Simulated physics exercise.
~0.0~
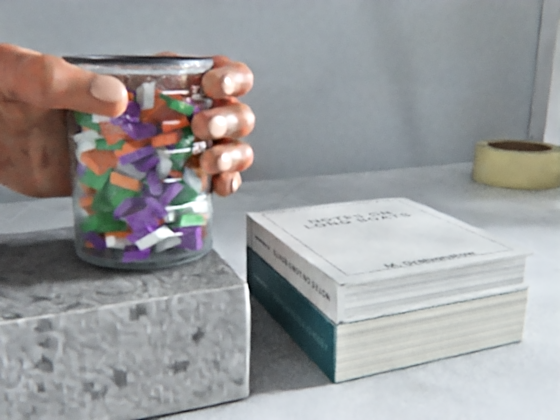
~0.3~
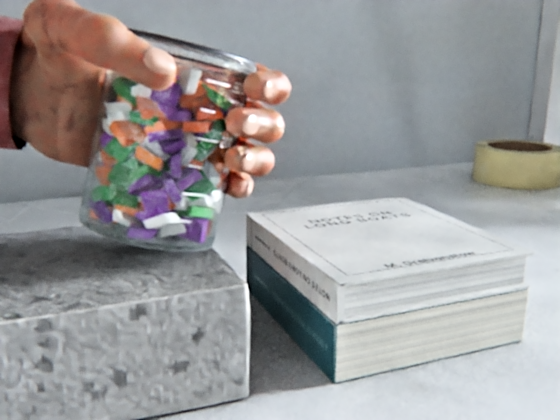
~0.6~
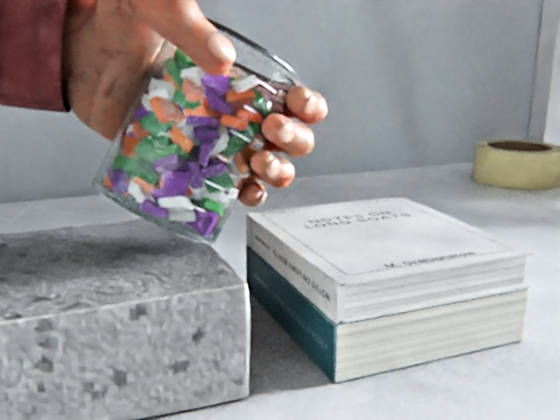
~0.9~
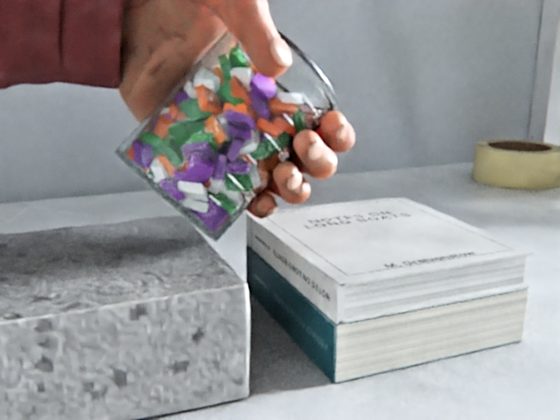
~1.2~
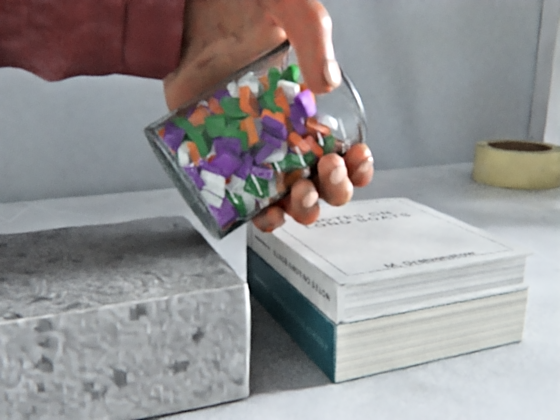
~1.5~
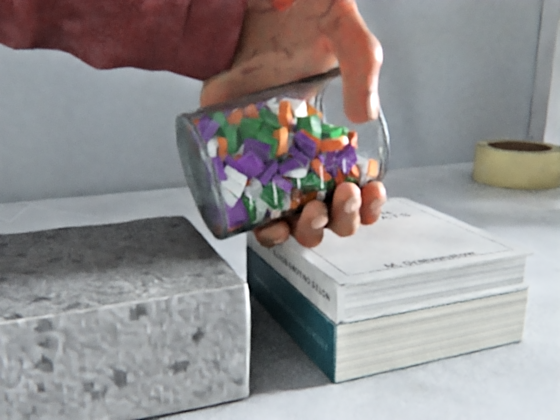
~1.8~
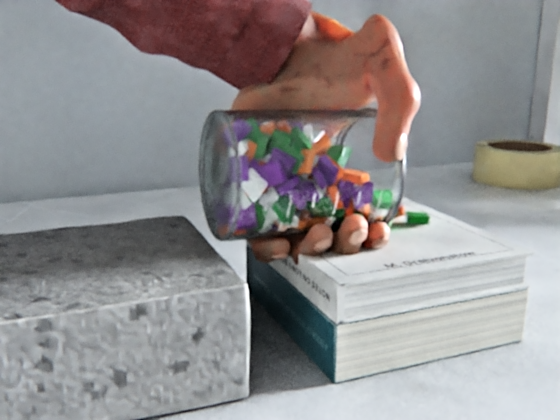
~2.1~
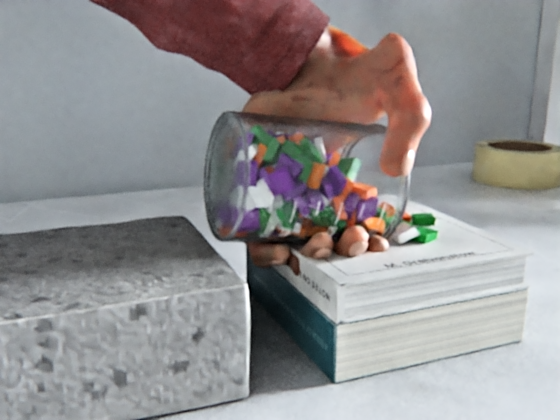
At the start, a hand holds a clear, open beaker of purple, green, orange and white pieces upright on a speckled grey block, left of two stacked books. The hand lifts the beaker and leans it to the right, towards the books. It keeps tipping as it moves across the gap, and the pieces stay inside while it turns onto its side. The beaker then comes down level at the edge of the books, and a few green pieces slip out. It ends resting there, mouth tilted slightly down, with a small cluster on the white cover and most pieces still inside.
